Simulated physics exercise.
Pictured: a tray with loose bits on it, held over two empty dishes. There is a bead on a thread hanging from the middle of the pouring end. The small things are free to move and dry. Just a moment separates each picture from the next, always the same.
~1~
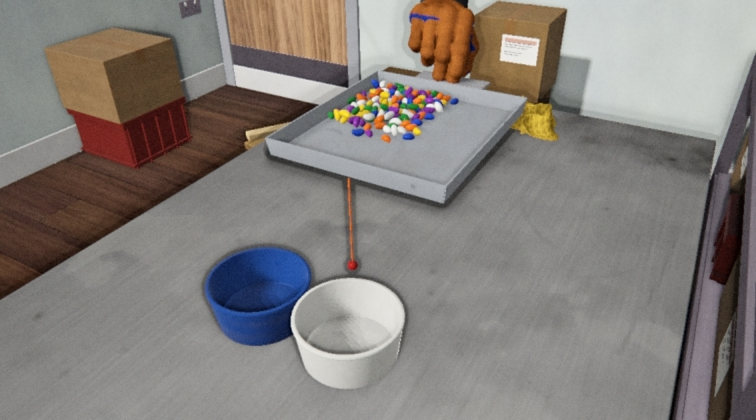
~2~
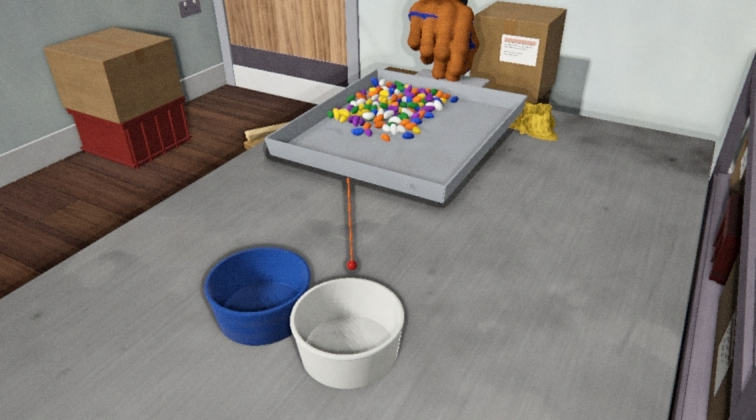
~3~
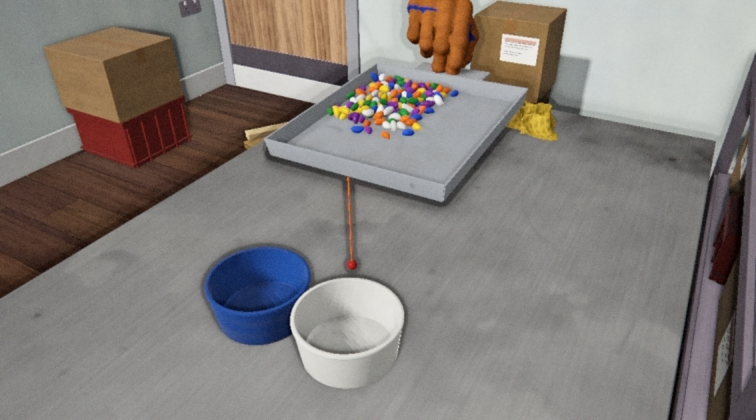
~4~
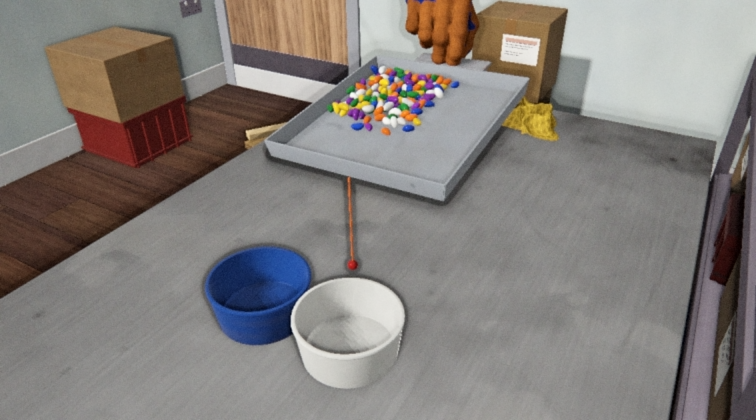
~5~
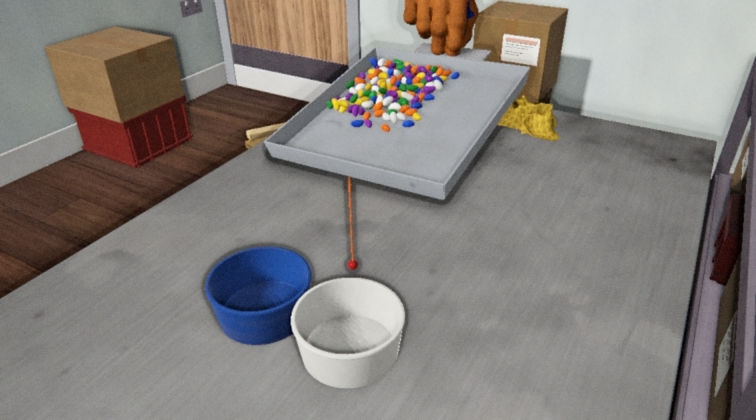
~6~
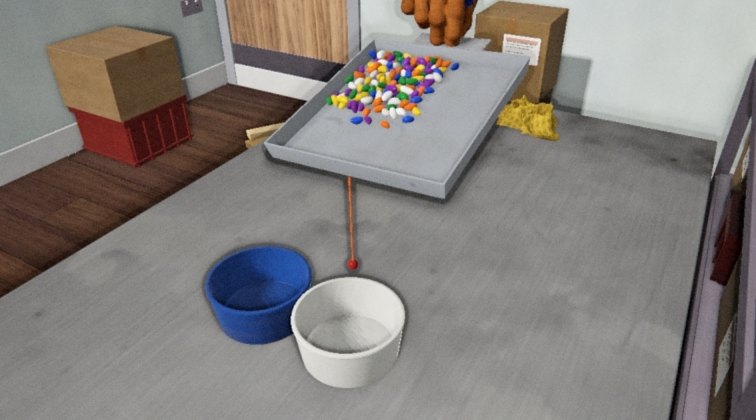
A gray tray of colorful jelly beans was slowly raised at its far end, near an orange-brown hand, while the beans stayed bunched together and the blue and white bowls below sat still.
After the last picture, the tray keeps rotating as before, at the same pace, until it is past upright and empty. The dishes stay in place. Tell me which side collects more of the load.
The dish to the left will collect more.
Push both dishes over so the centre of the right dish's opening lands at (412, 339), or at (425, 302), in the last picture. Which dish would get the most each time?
One: The left one. Two: The left one.
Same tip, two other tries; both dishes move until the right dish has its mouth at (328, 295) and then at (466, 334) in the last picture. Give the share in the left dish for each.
Close to 40 in a hundred, then close to 20 in a hundred.
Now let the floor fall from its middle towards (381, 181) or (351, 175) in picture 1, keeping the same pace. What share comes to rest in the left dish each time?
For the first aim it is 0 in a hundred, for the second 50 in a hundred.
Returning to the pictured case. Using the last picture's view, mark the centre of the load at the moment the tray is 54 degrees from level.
I'd mark the middle close to (319, 137).
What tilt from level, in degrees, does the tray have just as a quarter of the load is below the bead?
It has tipped about 105 degrees.
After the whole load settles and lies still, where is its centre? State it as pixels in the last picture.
Resting centre, last frame: Roughly (271, 314).
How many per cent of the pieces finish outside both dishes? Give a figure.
Some 10 per cent.
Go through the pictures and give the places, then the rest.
In the first frame, corners of the pouring end (269, 138) and (444, 184), level; middle of the load (394, 108), jelly beans; left dish (227, 323); right dish (318, 366); bead on its thread (353, 265).
In the second frame, corners of the pouring end (269, 138) and (443, 184), level; middle of the load (394, 107).
In the third frame, corners of the pouring end (268, 138) and (443, 183), tipped barely, lowest at the left corner; middle of the load (394, 103).
In the fourth frame, corners of the pouring end (269, 140) and (443, 183), tipped a little, lowest at the left corner; middle of the load (394, 97).
In the fifth frame, corners of the pouring end (268, 141) and (442, 182), tipped a little, lowest at the left corner; middle of the load (393, 90).
In the sixth frame, corners of the pouring end (268, 142) and (442, 182), tipped a little, lowest at the left corner; middle of the load (393, 84); left dish (227, 322); right dish (318, 365).
Just after the last frame, tray tipped steeply; almost all on the tray; just a few in the air.
A moment on, tray tipped right over; the larger part on the tray; just a few in the right dish; about a tenth in the left dish; just a few outside both; about a tenth in the air.
Further on, tray tipped past a quarter turn; roughly a quarter in the right dish; roughly two thirds in the left dish; about a tenth outside both.
When it is over, tray tipped past a quarter turn; roughly a quarter in the right dish; roughly two thirds in the left dish; about a tenth outside both.
